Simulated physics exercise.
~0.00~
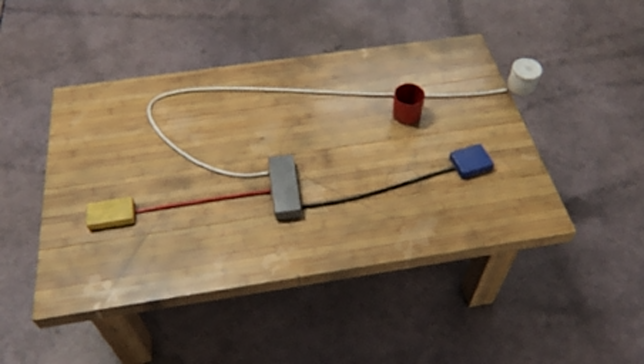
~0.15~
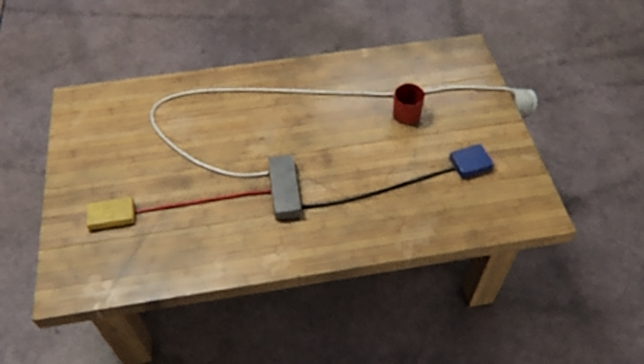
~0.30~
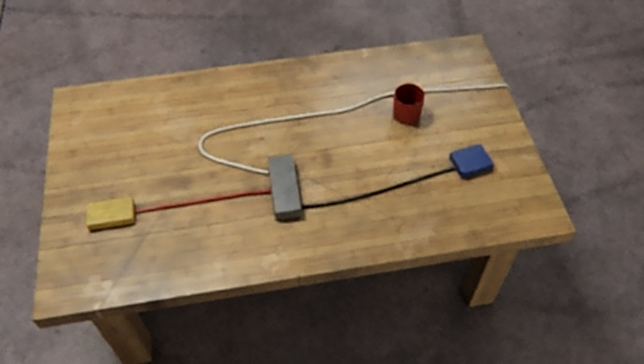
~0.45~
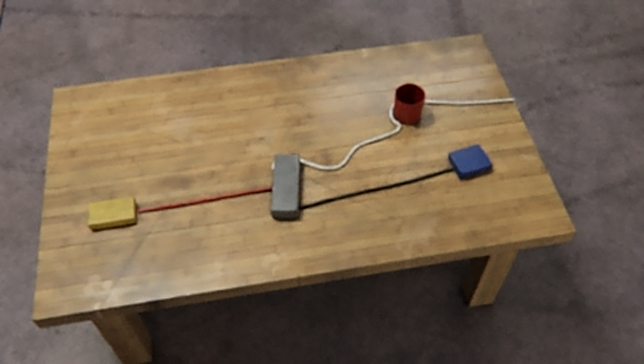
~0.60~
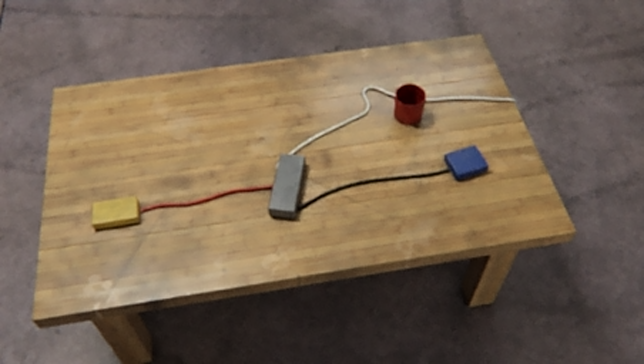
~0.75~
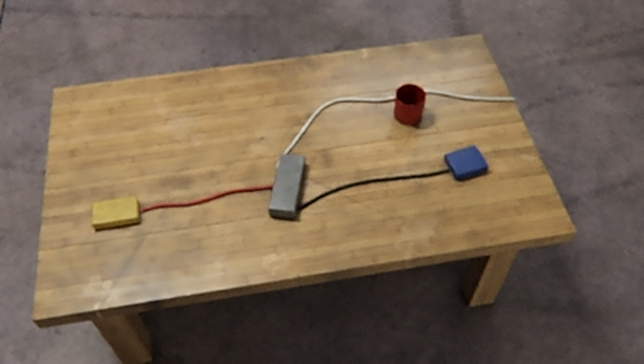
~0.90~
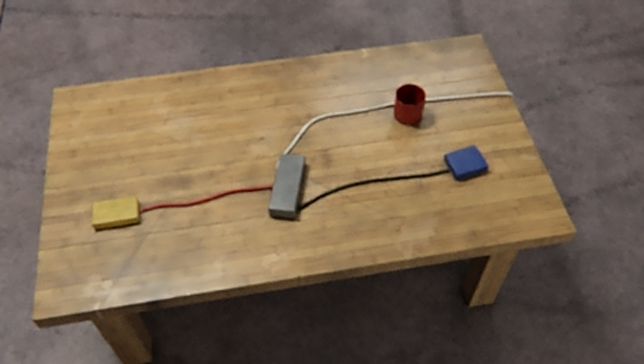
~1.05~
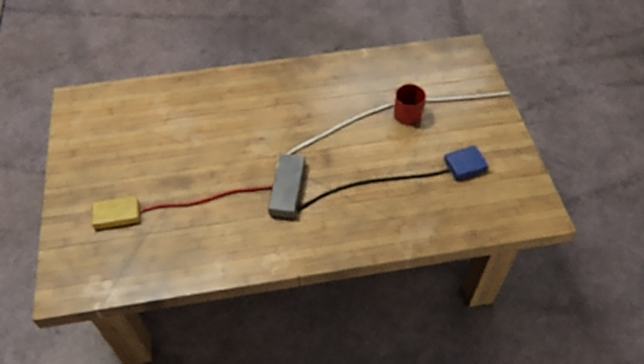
On a wooden table, a white cable runs from a grey strip, linked to yellow and blue blocks, behind a red cup to a white speaker that drops past the right edge, drawing the cable's loop nearly straight while the cup stays put and the blocks barely shift.
